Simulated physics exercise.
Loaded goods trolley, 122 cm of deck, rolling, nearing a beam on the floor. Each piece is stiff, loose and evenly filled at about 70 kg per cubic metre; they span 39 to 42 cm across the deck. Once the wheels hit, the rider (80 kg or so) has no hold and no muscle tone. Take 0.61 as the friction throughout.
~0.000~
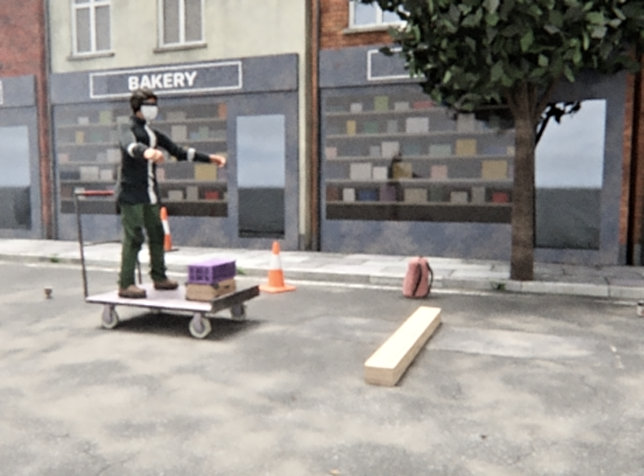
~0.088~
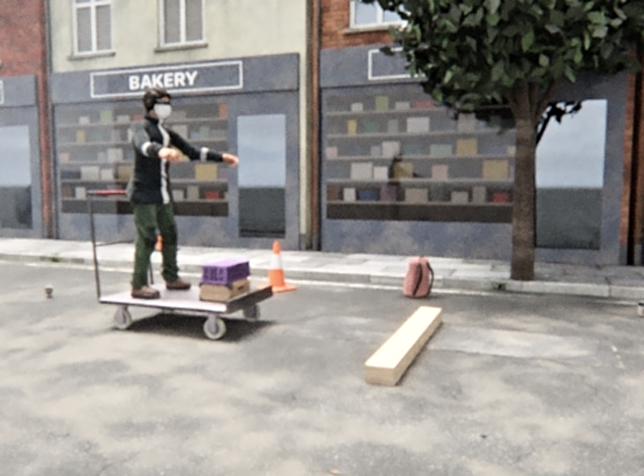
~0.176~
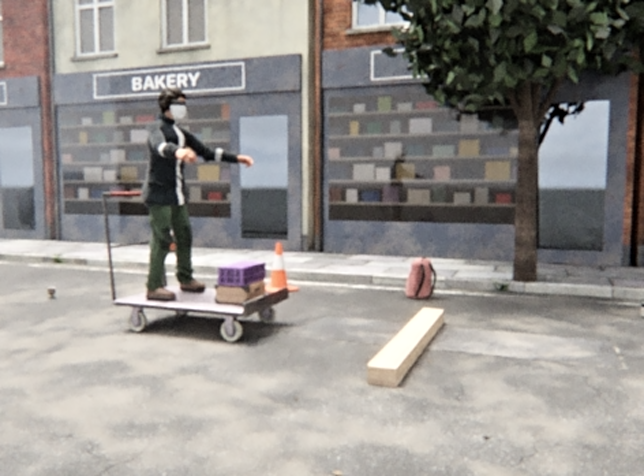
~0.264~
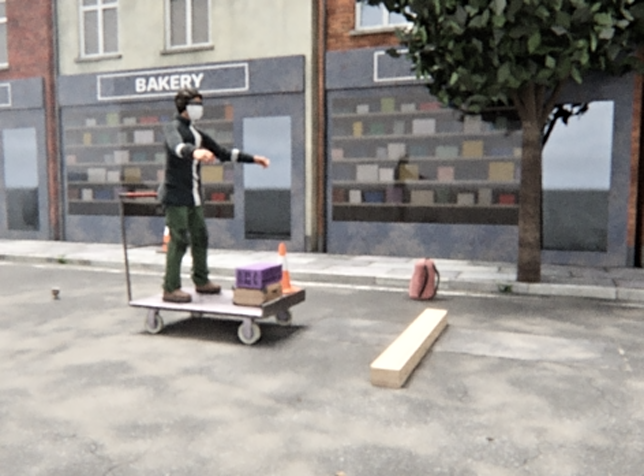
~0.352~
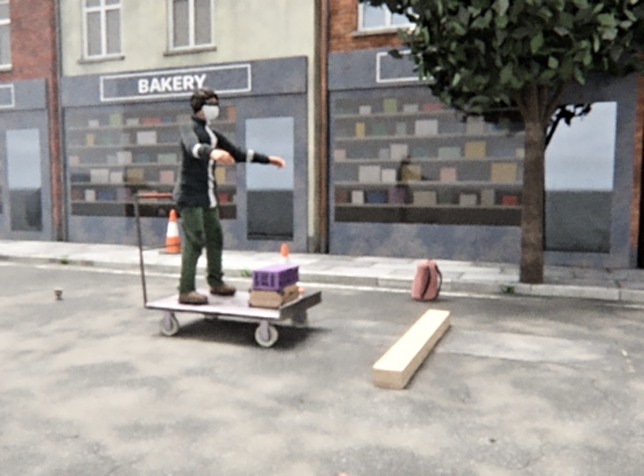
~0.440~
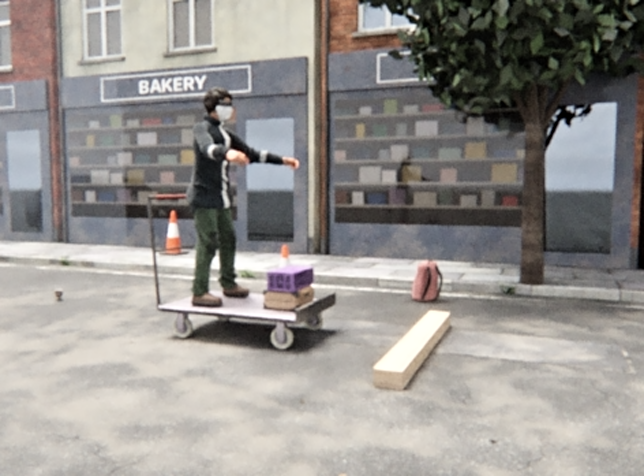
A flatbed trolley with dark-haired, masked figure standing on it, arms stretched forward, rolls steadily rightward along a grey street, seen from across the road at a nearly still view. A purple crate sits on a brown box at its front, with orange cones behind, a bakery and shelved shopfronts beyond. It passes the cones and draws nearer a pale beam, while a pink backpack and leafy tree stay put.
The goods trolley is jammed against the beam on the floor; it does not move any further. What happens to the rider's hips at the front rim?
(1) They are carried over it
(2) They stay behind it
(2) They stay behind it.
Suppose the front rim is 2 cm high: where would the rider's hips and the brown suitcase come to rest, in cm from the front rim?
Hips 50 behind, brown 20 behind.
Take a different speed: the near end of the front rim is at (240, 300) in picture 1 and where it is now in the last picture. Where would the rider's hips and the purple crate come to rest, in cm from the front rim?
In that run, the hips end up 70 cm back from the front rim and purple ends up 10 cm back.
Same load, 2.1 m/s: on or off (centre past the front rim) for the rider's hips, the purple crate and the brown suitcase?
Then the hips would not stay put, the purple one would not stay put and the brown one would stay put.
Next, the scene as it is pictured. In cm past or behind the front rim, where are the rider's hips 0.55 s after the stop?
About 65 cm behind the rim.
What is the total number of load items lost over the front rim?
1.
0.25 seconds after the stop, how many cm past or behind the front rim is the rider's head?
50 cm behind the rim.
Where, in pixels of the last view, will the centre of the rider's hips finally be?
(325, 267).
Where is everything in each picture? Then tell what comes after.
In the first picture, hips (137, 190), purple crate (213, 271), rim corner (212, 309); 0 cm covered, 146 to go.
In the second picture, hips (150, 190), purple crate (227, 271), rim corner (227, 310); 13 cm covered, 133 to go.
In the third picture, hips (165, 191), purple crate (243, 273), rim corner (244, 312); 26 cm covered, 120 to go.
In the fourth picture, hips (181, 192), purple crate (260, 274), rim corner (263, 314); 39 cm covered, 107 to go.
In the fifth picture, hips (196, 193), purple crate (276, 276), rim corner (281, 317); 52 cm covered, 94 to go.
In the sixth picture, hips (210, 194), purple crate (291, 278), rim corner (297, 319); 65 cm covered, 81 to go. Speed about 1.5 m/s.
After 0.99 s the deck stops.
After 1.54 s the rider's hips are 67 cm behind the rim, near (336, 260) in the last picture's view.
After 1.99 s the rider's hips are 72 cm behind the rim, near (329, 264) in the last picture's view.
At rest, 3.5 s, past the rim, purple crate; behind it, brown suitcase and the rider's hips.
